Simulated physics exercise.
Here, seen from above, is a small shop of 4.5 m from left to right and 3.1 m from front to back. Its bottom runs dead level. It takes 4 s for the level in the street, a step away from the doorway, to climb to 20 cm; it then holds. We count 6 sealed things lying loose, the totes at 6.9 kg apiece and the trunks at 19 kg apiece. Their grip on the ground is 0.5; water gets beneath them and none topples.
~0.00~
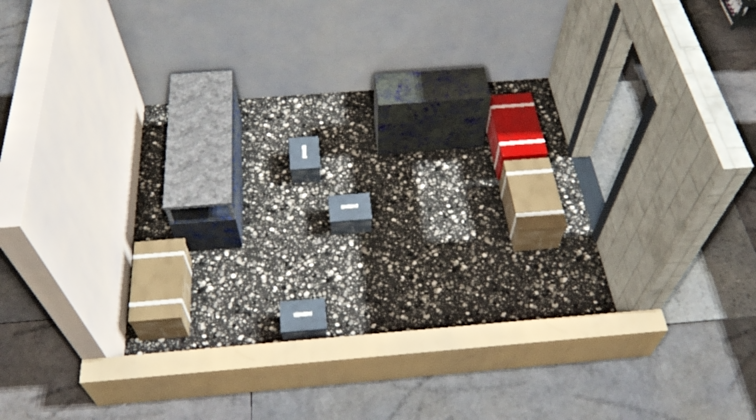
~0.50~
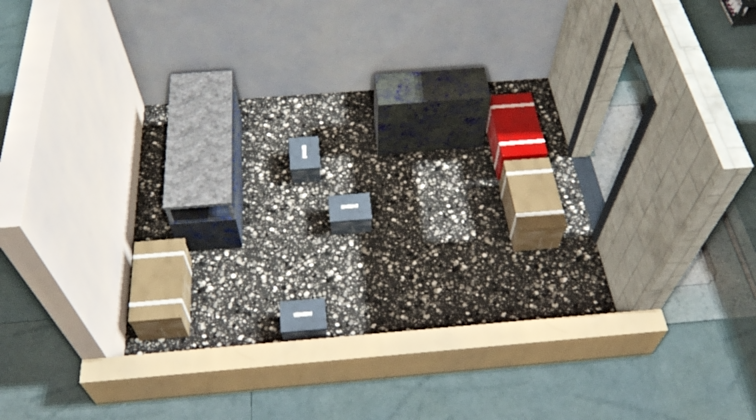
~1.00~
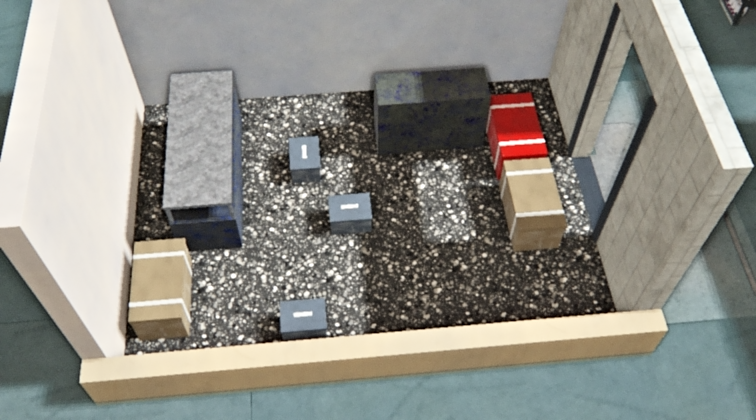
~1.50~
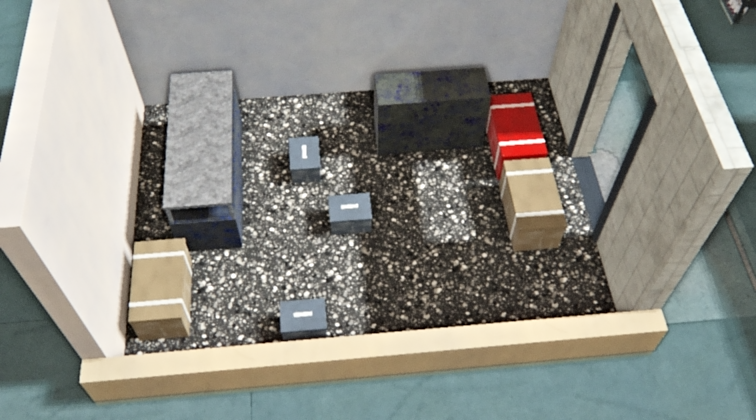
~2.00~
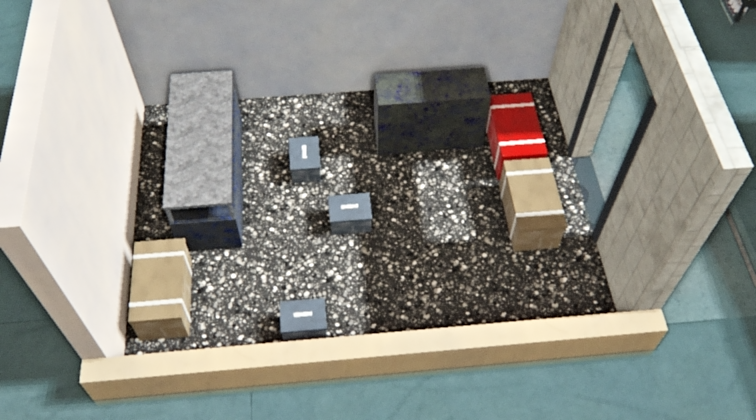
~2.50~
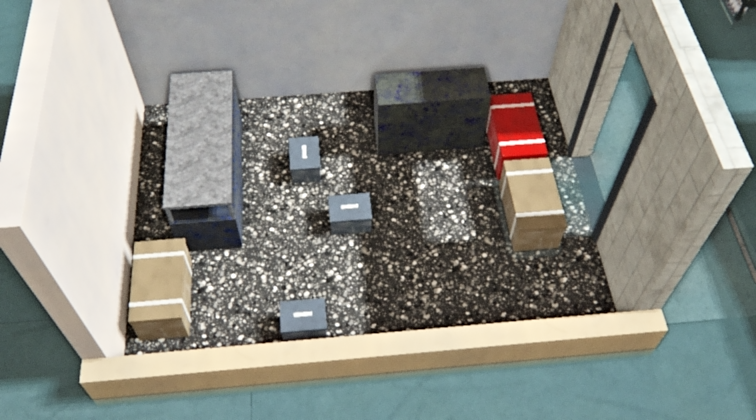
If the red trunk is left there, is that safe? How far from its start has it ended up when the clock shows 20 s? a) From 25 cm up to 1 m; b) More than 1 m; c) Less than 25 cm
Option b: More than 1 m.
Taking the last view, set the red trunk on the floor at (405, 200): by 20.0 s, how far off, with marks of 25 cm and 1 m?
Here it heads a good way off.
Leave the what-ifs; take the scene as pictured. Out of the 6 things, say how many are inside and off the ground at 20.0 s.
Of them, 6.
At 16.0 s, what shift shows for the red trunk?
Close to 60 cm.
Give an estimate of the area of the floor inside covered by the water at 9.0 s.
My estimate is roughly 13 m2.
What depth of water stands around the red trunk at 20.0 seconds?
Close to 17 centimetres.
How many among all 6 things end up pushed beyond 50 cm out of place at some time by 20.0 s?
6 in all.
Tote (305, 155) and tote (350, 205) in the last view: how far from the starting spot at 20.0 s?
200 cm, 80 cm.
After 4.0 s the red trunk is near (509, 121), 0.1 m from its start, aground; 0 afloat.
After 9.0 s the red trunk is near (510, 124), 0.1 m from its start, aground; 5 afloat.
After 16.0 s the red trunk is near (470, 145), 0.6 m from its start, afloat; 6 afloat.
After 20.0 s the red trunk is near (383, 283), 2.3 m from its start, afloat; 6 afloat.
